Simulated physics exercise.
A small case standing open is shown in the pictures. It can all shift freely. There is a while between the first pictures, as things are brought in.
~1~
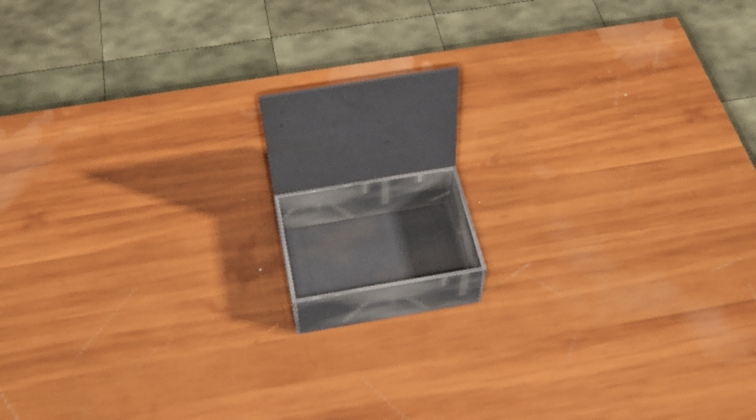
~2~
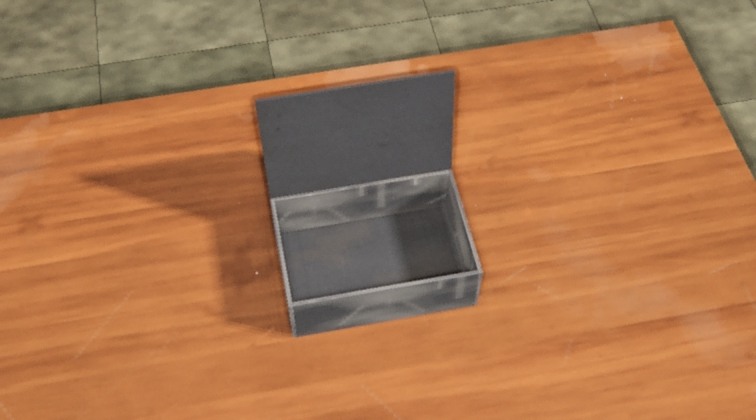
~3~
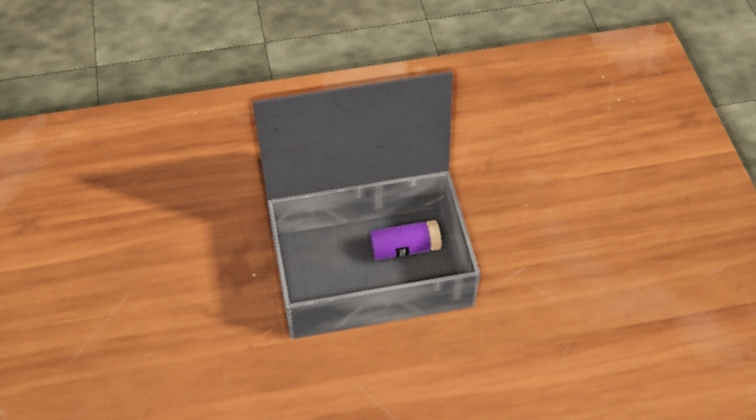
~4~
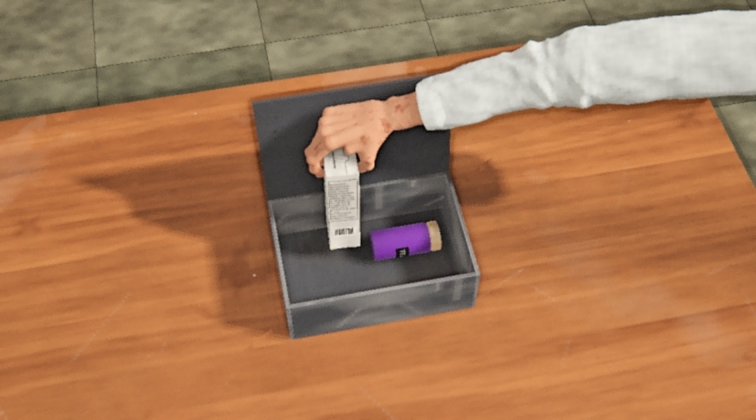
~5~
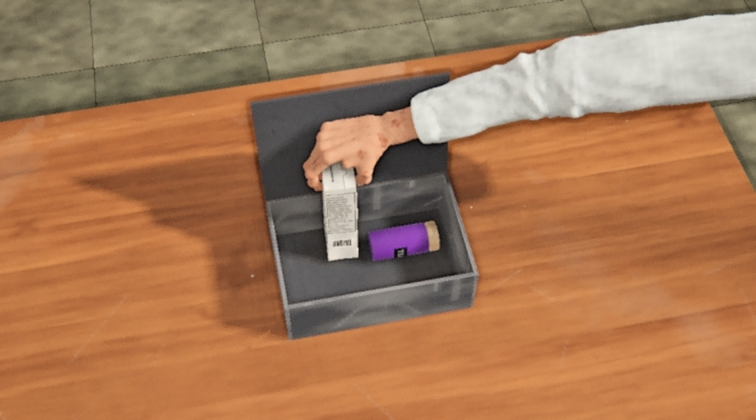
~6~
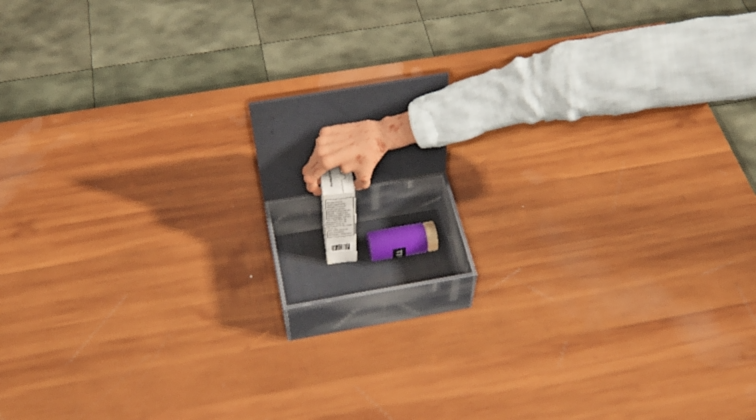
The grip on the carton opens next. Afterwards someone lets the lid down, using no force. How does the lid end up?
The lid is kept from dropping.
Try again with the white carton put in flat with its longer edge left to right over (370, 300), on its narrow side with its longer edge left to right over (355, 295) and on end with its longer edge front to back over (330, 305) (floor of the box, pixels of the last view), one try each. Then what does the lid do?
The lid lowers completely the first time, lowers completely the second time and is kept raised the third time.
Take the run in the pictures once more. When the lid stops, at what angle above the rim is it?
About 20°.
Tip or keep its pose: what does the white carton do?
Once everything settles, it ends up at a slant.
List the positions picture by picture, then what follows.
The last thing is not in view yet, in the first frame.
The last thing is not in view yet, in the second frame.
The last thing is not in view yet; purple shaker (405, 240), in the third frame.
On its way; white carton (342, 197); purple shaker (405, 241), in the fourth frame.
On its way; white carton (340, 210); purple shaker (404, 241), in the fifth frame.
Put in, still held; white carton (339, 214); purple shaker (402, 241), in the sixth frame.
Then, 1.30 s past the last view, lid 78° above the rim.
Then, 1.80 s past the last view, lid 44° above the rim; white carton rocked 27° from its first pose near (343, 239).
Then, 2.40 s past the last view, lid 21° above the rim; white carton rocked 54° from its first pose near (337, 262).
Finally, lid 21° above the rim; down or leaning hard in the box, white carton; purple shaker still in place. Final places as the last picture's camera would see them, white carton near (336, 261).
